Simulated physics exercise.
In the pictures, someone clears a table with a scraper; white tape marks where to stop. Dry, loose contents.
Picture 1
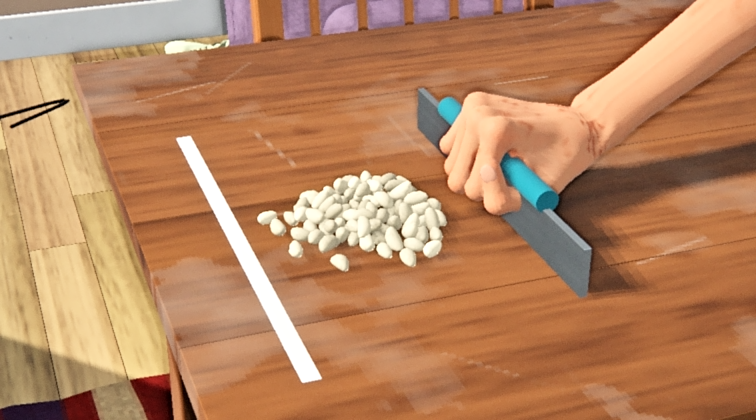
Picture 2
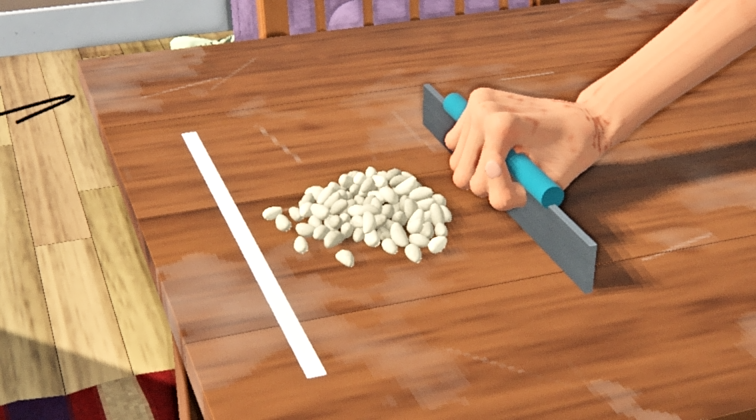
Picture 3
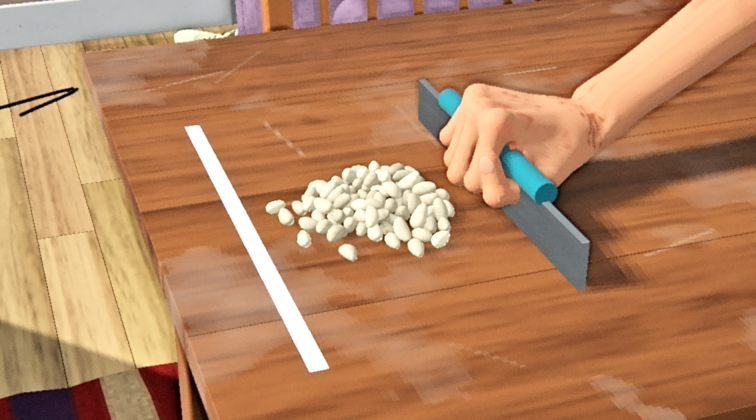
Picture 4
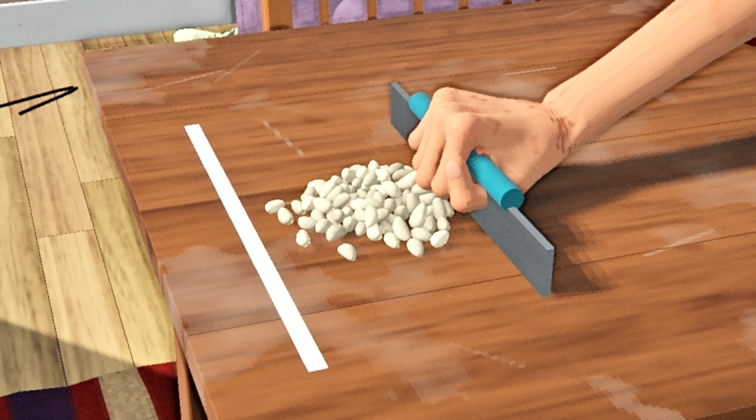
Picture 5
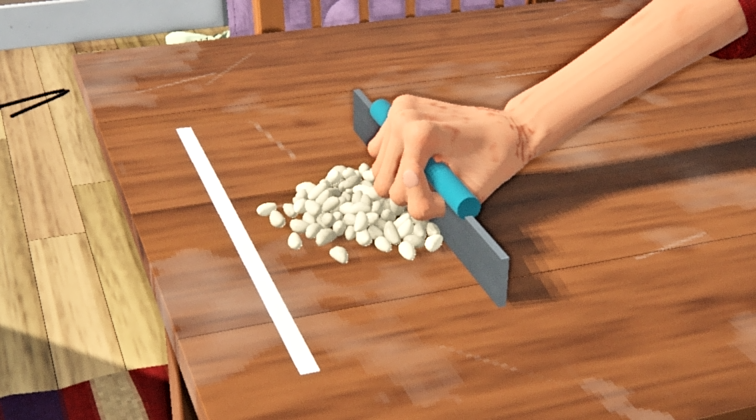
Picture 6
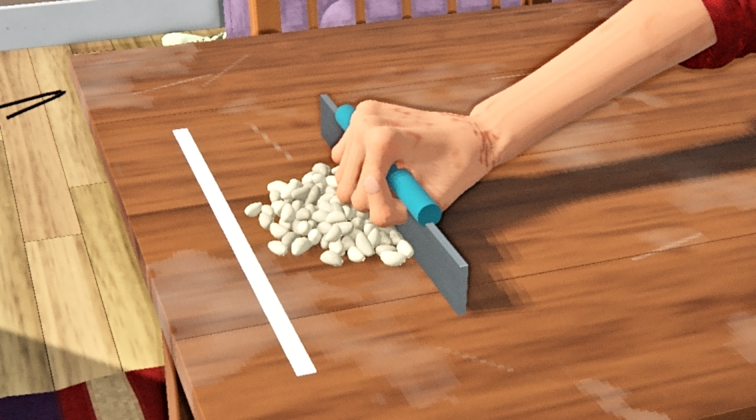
A hand gripping a gray scraper with a blue handle rests beside a heap of white beans on a wooden table, then slides left, pressing into the heap and pushing beans a short way toward the white tape.
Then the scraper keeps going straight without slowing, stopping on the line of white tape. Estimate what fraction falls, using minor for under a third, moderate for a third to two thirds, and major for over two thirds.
The share that falls is below a third.
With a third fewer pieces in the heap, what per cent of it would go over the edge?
It would be roughly 0 percent.
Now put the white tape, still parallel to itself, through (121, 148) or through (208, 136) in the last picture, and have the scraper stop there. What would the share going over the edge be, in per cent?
Note: Case one around 100 in a hundred, case two around 0 in a hundred.
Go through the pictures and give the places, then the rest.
The first picture shows scraper at (572, 258), at rest; white tape at (188, 147), about a palm's width from the edge; edge at (146, 260); the heap at (369, 216), white beans.
The second picture shows scraper at (577, 254), at rest.
The third picture shows scraper at (570, 251); the heap at (377, 206).
The fourth picture shows scraper at (536, 257).
The fifth picture shows scraper at (492, 266); the heap at (364, 209), about a quarter pushed along.
The sixth picture shows scraper at (452, 274); white tape at (185, 139); edge at (141, 252); the heap at (332, 215), nearly all pushed along.
Soon after the last picture, scraper still moving, near (301, 181); heap all on the table, its front near (196, 232).
A little later, scraper stopped at the white tape; heap a small part over the edge.
Later still, scraper stopped at the white tape; heap about a quarter over the edge.
At rest, scraper stopped at the white tape; heap about a quarter over the edge.
